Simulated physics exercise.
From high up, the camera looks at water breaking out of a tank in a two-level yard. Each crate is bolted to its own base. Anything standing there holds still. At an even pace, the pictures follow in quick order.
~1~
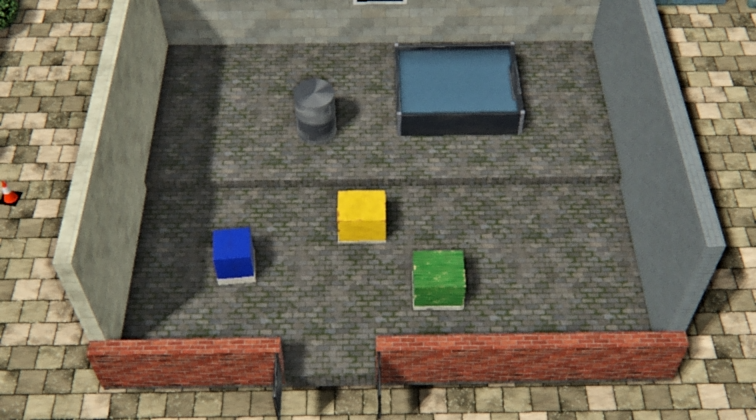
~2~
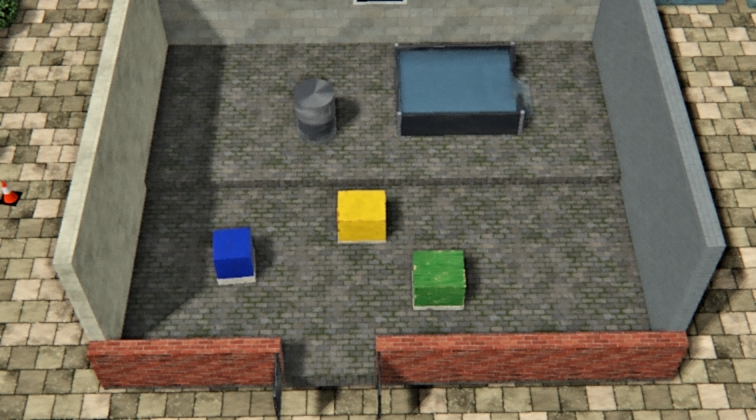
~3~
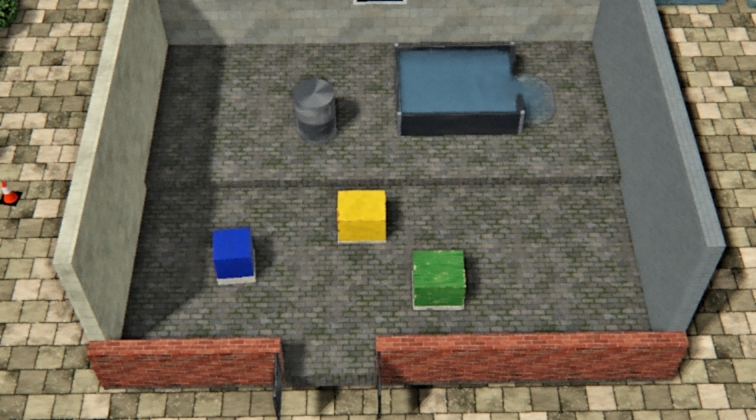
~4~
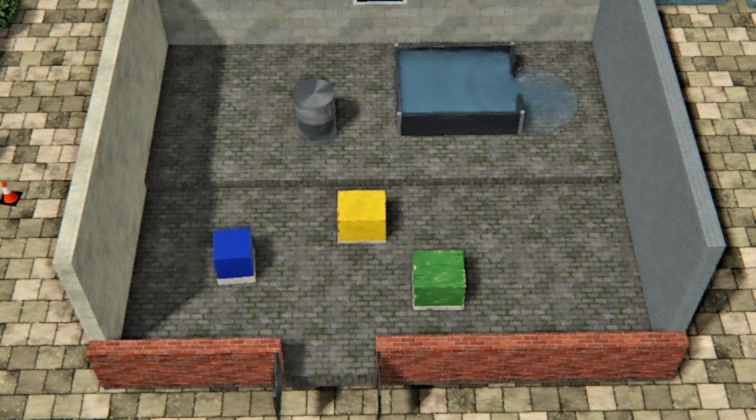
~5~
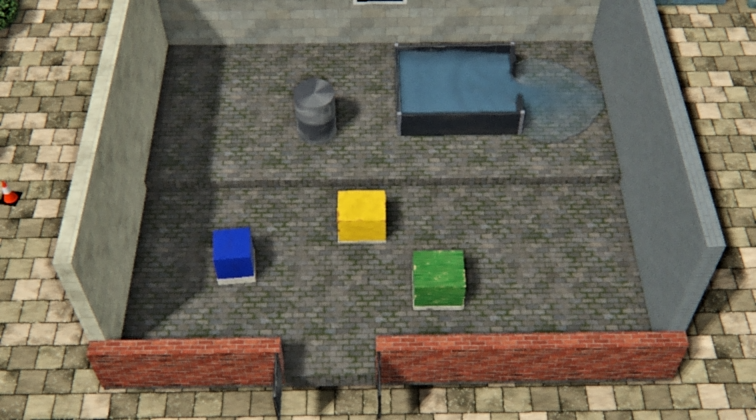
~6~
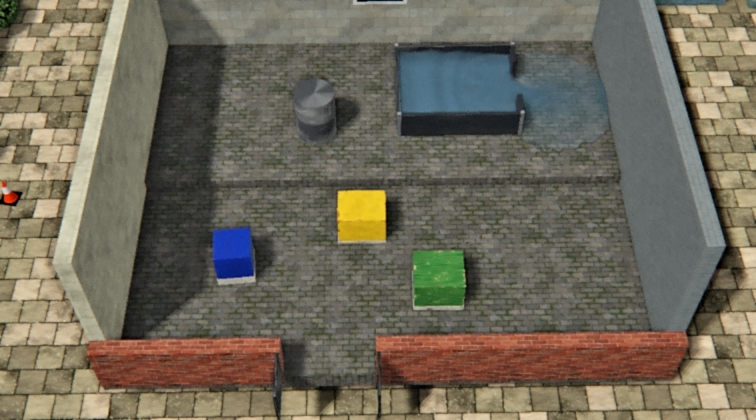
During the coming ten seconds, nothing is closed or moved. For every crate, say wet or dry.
Yellow crate - dry; blue crate - dry; green crate - dry.
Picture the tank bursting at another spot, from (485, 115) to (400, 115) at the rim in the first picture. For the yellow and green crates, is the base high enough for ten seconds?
The yellow crate is reached; the green crate is reached.
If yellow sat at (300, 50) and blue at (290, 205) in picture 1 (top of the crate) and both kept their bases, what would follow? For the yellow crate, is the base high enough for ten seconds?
Note: The yellow crate is caught.
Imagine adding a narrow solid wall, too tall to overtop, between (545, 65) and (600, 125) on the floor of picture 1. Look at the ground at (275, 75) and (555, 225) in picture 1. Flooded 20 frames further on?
As listed: Clear, covered.
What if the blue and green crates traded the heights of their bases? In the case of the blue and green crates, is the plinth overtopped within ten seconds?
Result - blue crate: Untouched; green crate: Untouched.
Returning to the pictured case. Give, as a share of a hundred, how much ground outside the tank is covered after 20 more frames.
Roughly 25 percent, I reckon.
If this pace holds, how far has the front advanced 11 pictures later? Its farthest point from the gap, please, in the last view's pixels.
Front's tip: Near (630, 269).
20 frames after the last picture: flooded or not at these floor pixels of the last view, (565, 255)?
Lab note: Spot reads soaked.
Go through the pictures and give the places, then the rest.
The first picture shows still water in the tank at (457, 82).
In the second picture, water pours out at (513, 93) and has run to (525, 117).
In the third picture, water pours out at (513, 94) and has run to (551, 112).
In the fourth picture, water pours out at (513, 93) and has run to (575, 102).
In the fifth picture, water pours out at (513, 93) and has run to (601, 102).
In the sixth picture, water pours out at (514, 92) and has run to (609, 123).
A moment on, water covers 10 % of the floor; the yellow crate not reached, the blue crate not reached, the green crate not reached.
Next, water covers 10 % of the floor; the yellow crate not reached, the blue crate not reached, the green crate not reached.
Then, water covers 25 % of the floor; the yellow crate not reached, the blue crate not reached, the green crate not reached.
Later, water covers 40 % of the floor; the yellow crate not reached, the blue crate not reached, the green crate water round its plinth.
In the end, water covers 65 % of the floor; the yellow crate stayed above the water, the blue crate stayed above the water, the green crate stayed above the water.
